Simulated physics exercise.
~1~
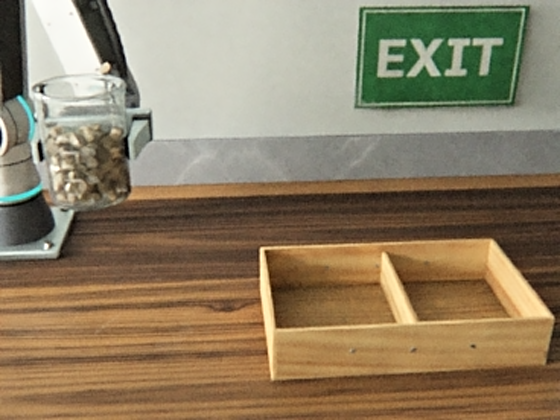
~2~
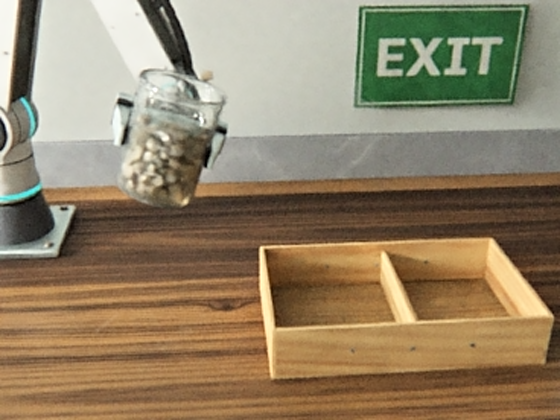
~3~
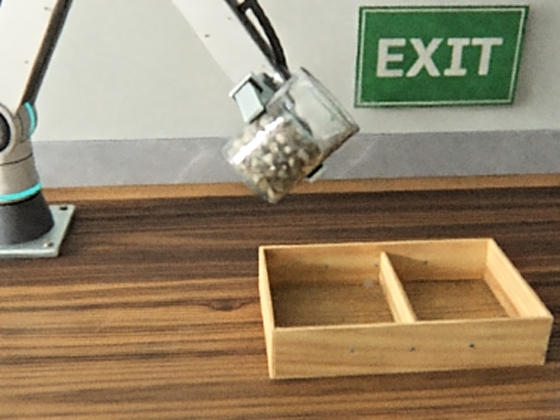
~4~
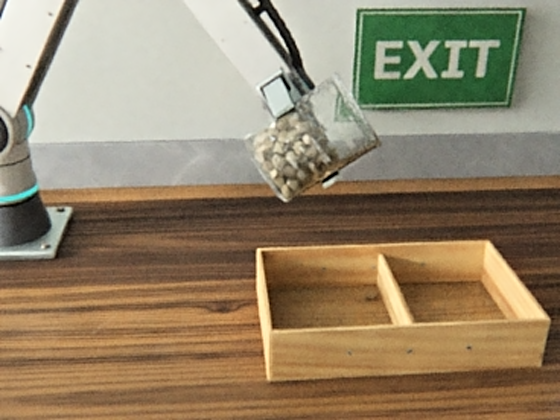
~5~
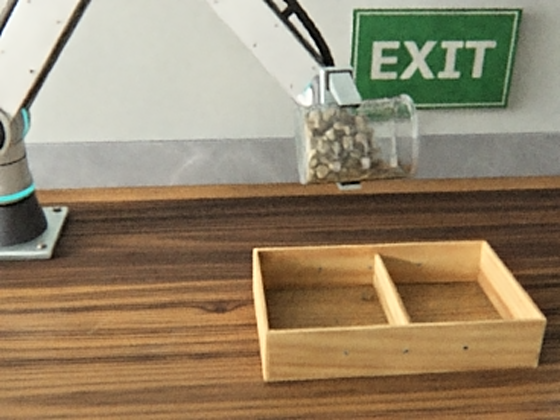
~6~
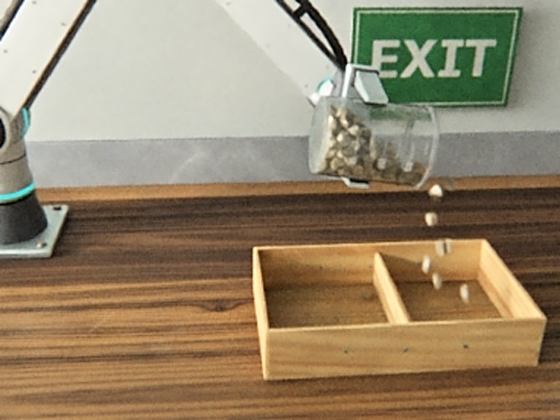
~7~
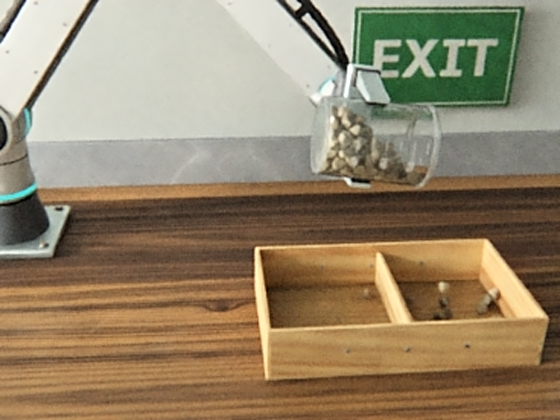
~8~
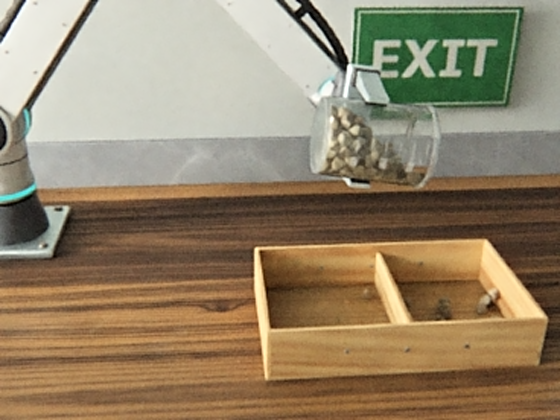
A robot arm at the left holds a clear cup of small pebbles over a dark wood-grained table, seen from the front by a slightly swaying camera. A pale wooden tray with two compartments sits at the right, and a green exit sign hangs on the grey wall behind. The arm carries the cup rightward, tipping it steadily until it lies on its side above the tray. A few pebbles spill over the lip and drop into the right compartment. The cup then stays still, most of the pebbles remaining inside.
